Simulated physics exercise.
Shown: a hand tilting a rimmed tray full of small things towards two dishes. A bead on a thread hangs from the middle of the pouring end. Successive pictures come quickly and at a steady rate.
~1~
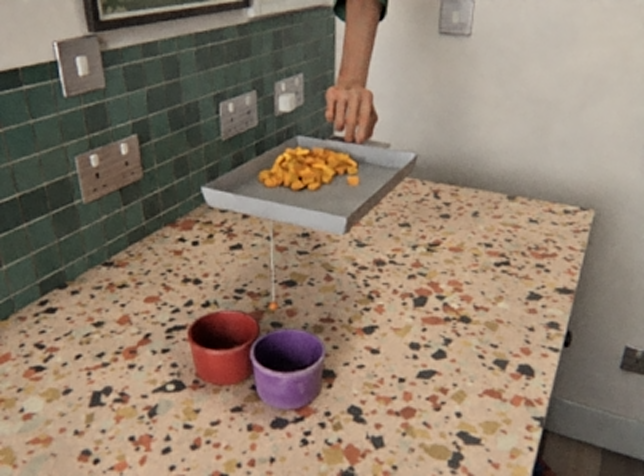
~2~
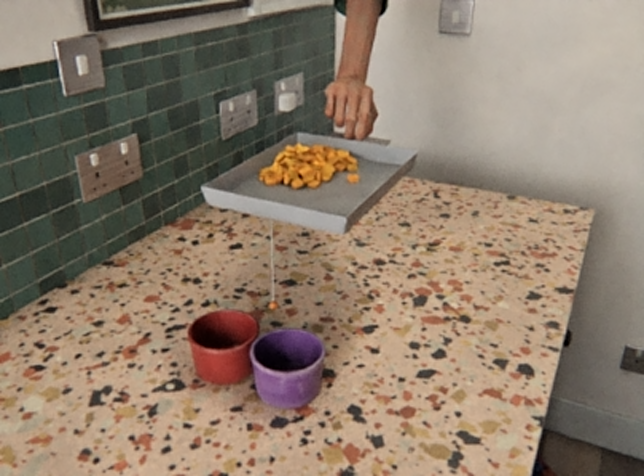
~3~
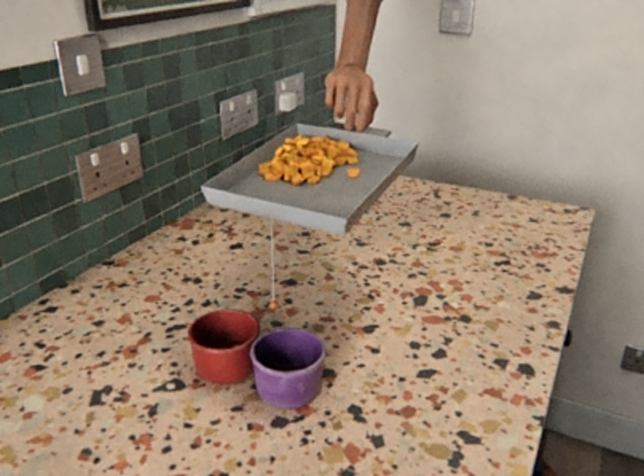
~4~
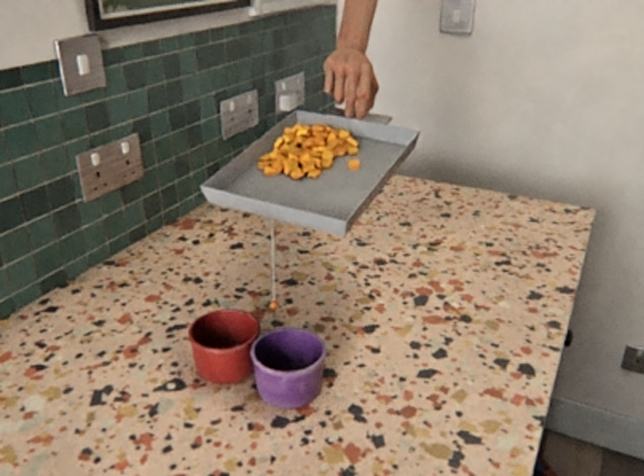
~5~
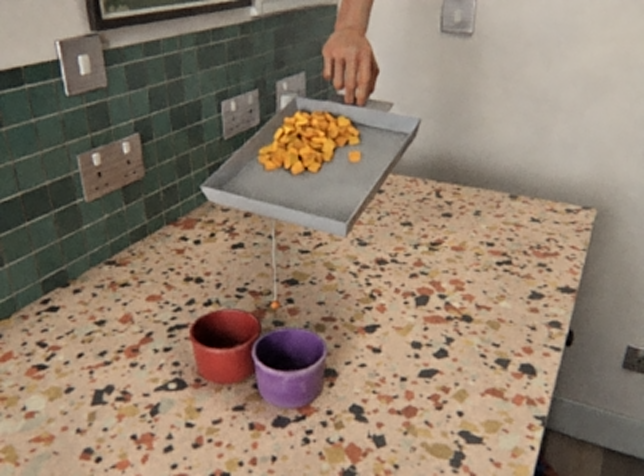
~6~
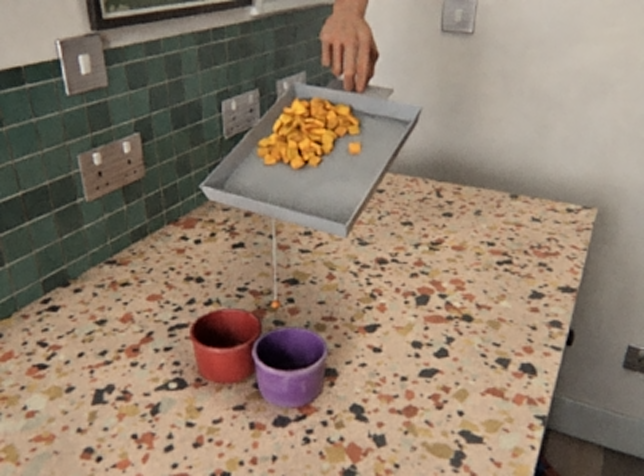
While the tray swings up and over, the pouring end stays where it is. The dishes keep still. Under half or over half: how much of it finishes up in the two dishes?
The dishes will keep most of it.
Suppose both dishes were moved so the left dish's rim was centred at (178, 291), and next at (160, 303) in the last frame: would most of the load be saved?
First place: Short of half; second place: Short of half.
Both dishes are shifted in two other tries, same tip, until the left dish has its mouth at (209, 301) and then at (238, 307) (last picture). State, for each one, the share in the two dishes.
First position: Some 10 %; second position: Some 20 %.
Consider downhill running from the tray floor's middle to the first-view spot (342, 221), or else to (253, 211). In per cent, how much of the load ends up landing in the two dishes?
The first gives 10 %, the second 40 %.
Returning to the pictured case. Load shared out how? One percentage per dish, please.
The left dish holds 20 % and the right dish holds 40 %.
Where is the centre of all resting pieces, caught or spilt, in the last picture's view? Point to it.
Somewhere around (281, 382) in the final view.
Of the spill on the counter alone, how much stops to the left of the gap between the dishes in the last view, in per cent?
It comes to near 40 percent of the spill.
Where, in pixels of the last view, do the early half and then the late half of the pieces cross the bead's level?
The first part passes (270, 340); everything after passes (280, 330).
Just after the last frame, tray tipped steeply; almost all on the tray; just a few in the air.
A moment on, tray tipped right over; roughly half on the tray; about a tenth in the right dish; about a tenth in the left dish; roughly a quarter outside both; just a few in the air.
Further on, tray tipped past a quarter turn; roughly a third in the right dish; roughly a quarter in the left dish; roughly a third outside both.
When it is over, tray tipped past a quarter turn; roughly a third in the right dish; roughly a quarter in the left dish; roughly a third outside both.
